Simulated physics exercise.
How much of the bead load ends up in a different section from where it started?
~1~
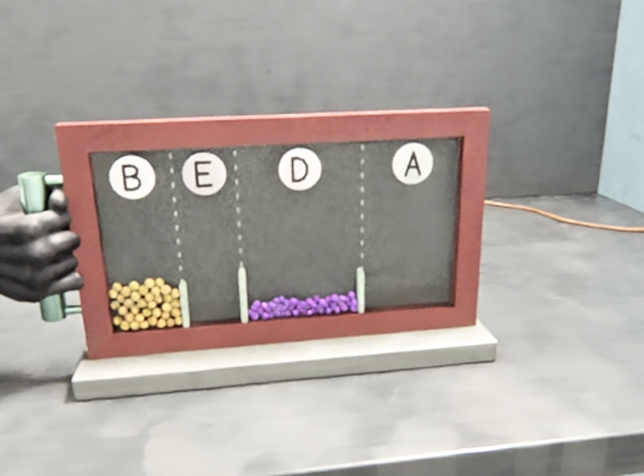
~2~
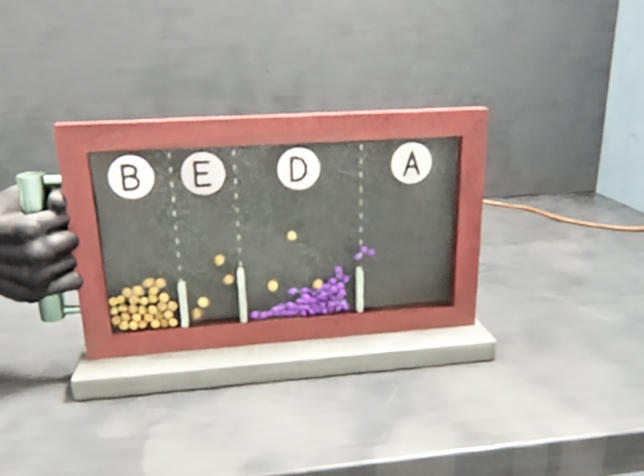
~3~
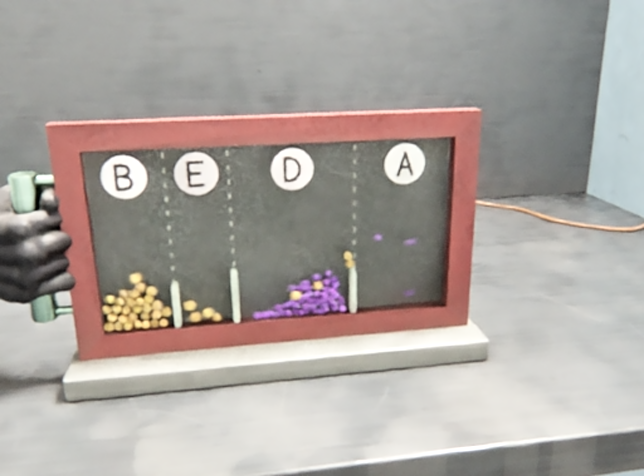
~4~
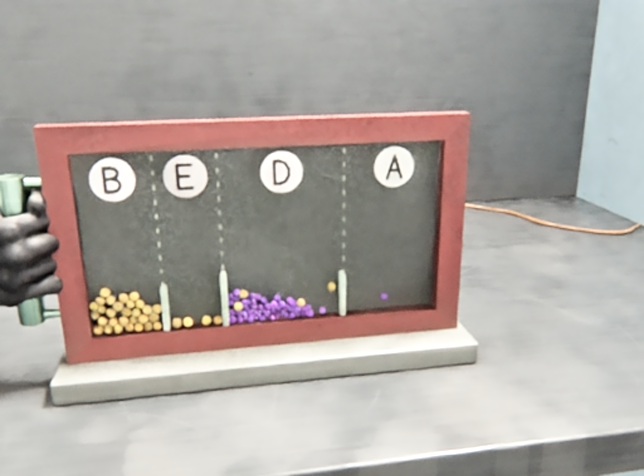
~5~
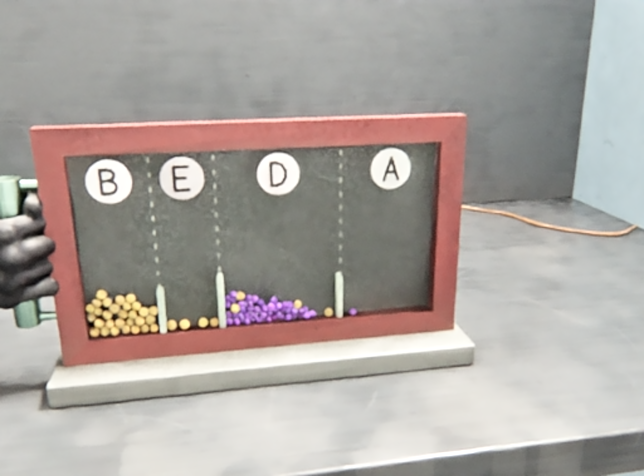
Hardly any of it does. Only a few yellow beads end up in the E and D sections, while most beads stay in their original sections.
